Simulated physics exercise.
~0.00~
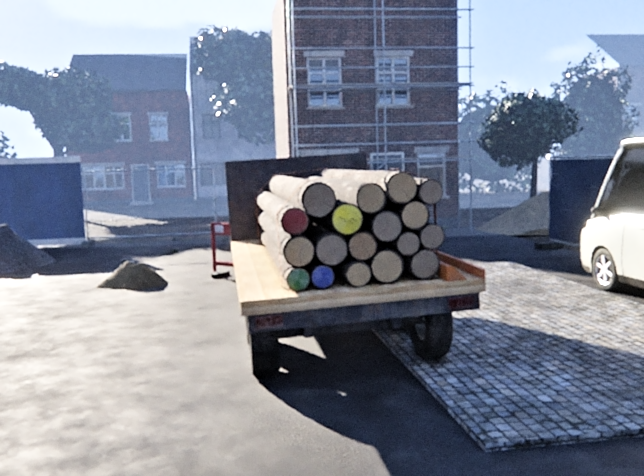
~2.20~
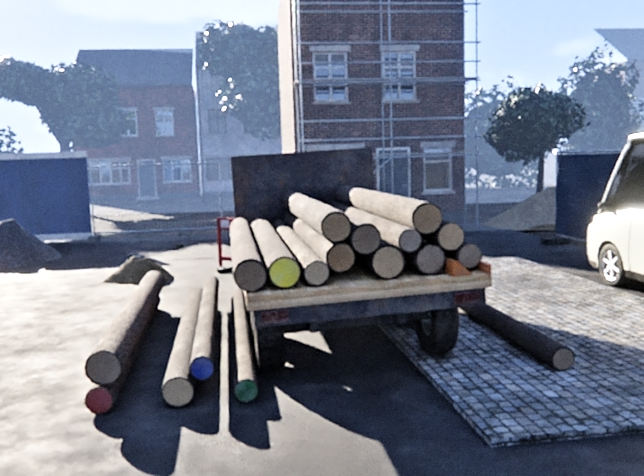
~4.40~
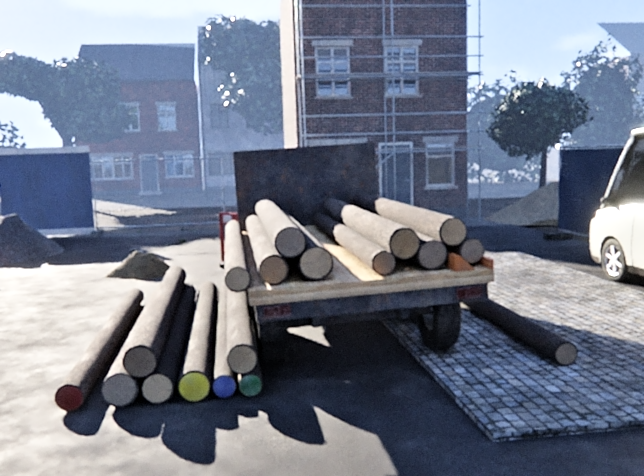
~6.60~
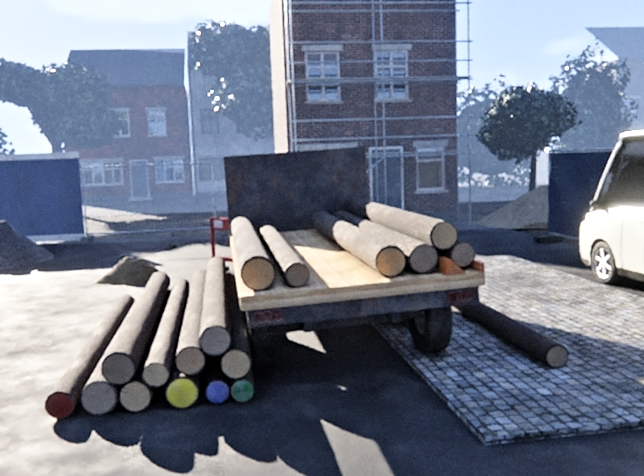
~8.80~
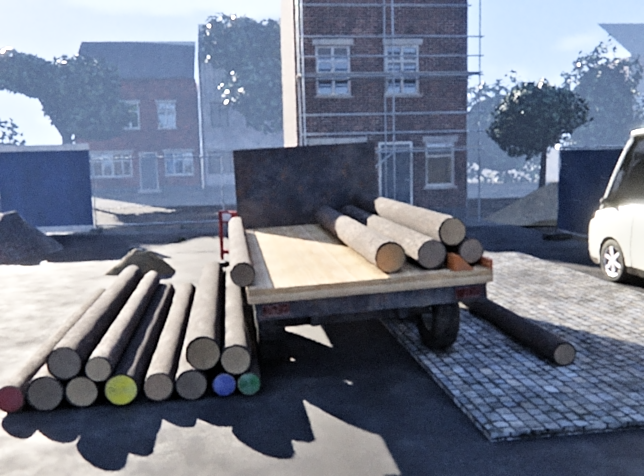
At the start, a stack of timber poles, with red, yellow, green and blue ends among them, sits on the back of a parked flatbed trailer in front of a brick building with scaffolding. The stack then gives way, and the red, blue and green poles go off the left side while a plain one lands on the paving at the right. The yellow pole rolls left across the deck and drops after them. More poles follow, and the pile on the left spreads outward. It ends with all four coloured poles on the ground at the left, while a few plain ones remain on the deck, mostly by the orange chock at the right.
